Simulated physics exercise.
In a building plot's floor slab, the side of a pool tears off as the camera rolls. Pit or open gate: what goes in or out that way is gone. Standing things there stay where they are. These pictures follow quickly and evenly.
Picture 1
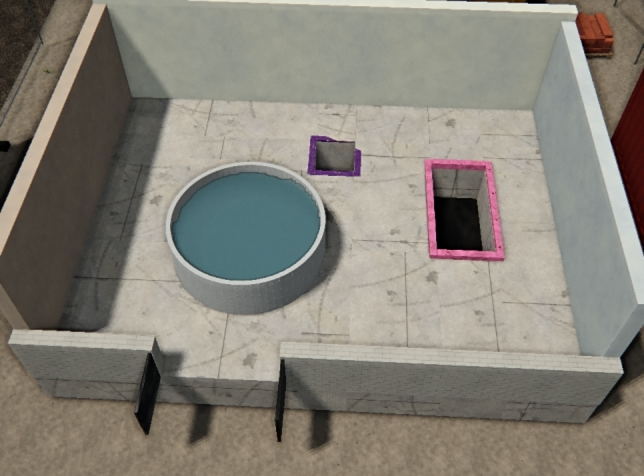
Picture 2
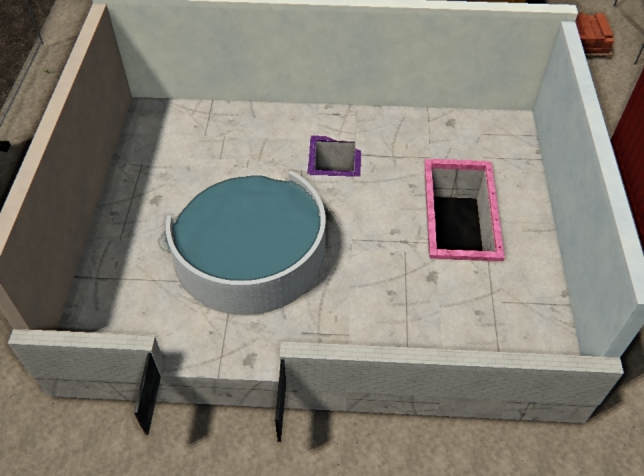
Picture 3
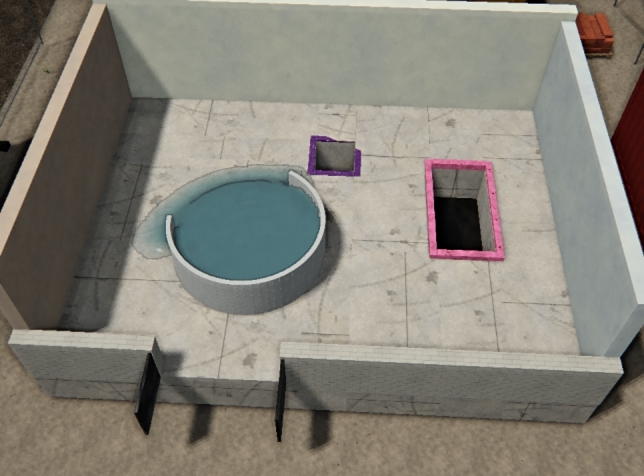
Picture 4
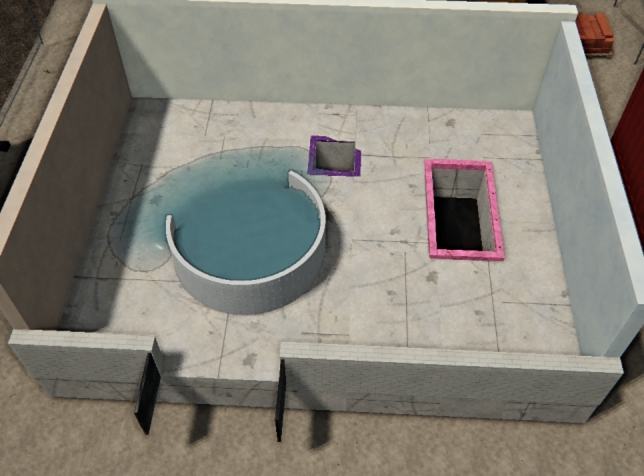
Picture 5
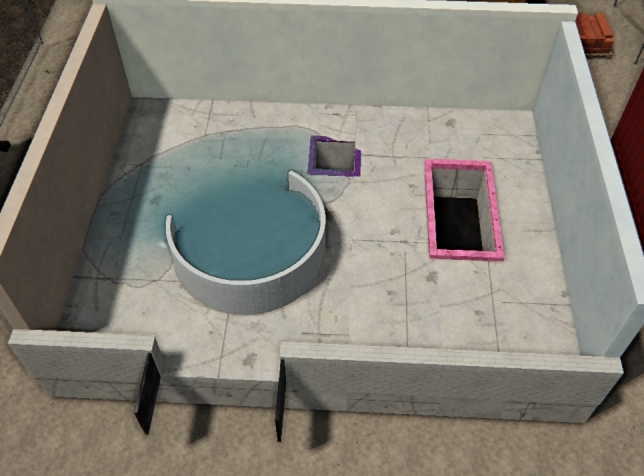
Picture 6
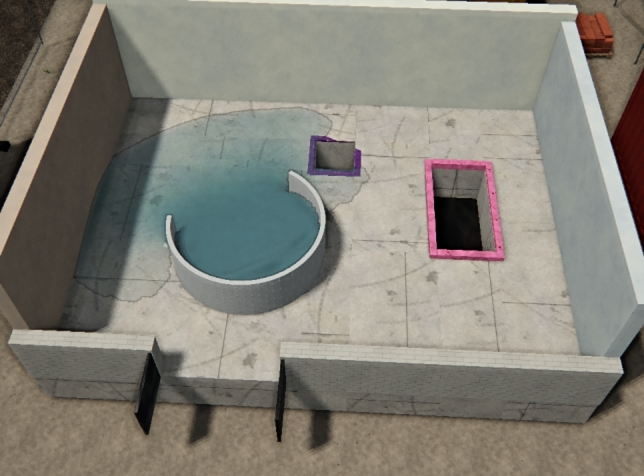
The clip shows a round pool on a walled concrete floor with two rimmed pits; the pool's far side opens, and water pours out, spreading across the floor toward the left and back walls and around the purple-rimmed pit.
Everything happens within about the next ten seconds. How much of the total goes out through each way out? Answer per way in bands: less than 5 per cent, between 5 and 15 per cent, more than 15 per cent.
Going out through each: The gate, between 5 and 15 per cent; the purple pit, more than 15 per cent; the pink pit, less than 5 per cent.
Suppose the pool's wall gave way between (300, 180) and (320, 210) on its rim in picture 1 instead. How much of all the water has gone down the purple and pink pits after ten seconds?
The purple pit takes 10 per cent and the pink pit 25 per cent.
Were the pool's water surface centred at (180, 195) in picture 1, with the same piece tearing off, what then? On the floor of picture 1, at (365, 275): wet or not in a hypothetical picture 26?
Outcome at the given point: Spared.
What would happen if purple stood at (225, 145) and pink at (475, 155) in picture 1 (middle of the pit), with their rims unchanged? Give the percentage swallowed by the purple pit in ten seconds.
Note: Purple pit, 45 percent.
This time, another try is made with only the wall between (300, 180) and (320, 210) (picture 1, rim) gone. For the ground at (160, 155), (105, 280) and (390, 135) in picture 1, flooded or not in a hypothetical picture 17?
Listed in order, they come out without a puddle, without a puddle and sitting in a pool.
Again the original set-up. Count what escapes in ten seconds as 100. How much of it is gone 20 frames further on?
I make it 15 per cent.
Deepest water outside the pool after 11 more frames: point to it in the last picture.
Around (124, 126).
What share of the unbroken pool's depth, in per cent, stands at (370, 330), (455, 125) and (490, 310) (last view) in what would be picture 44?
At the three places, in the order asked: Around 0, 4 and 0 per cent.
A moment on, water covers 35 % of the floor; the gate 0 %, the purple pit 2 %, the pink pit 0 %.
Next, water covers 40 % of the floor; the gate 0 %, the purple pit 2 %, the pink pit 0 %.
Then, water covers 55 % of the floor; the gate 0 %, the purple pit 3 %, the pink pit 0 %.
Later, water covers 80 % of the floor; the gate 2 %, the purple pit 13 %, the pink pit 0 %.
In the end, water covers 95 % of the floor; the gate 7 %, the purple pit 18 %, the pink pit 0 %.
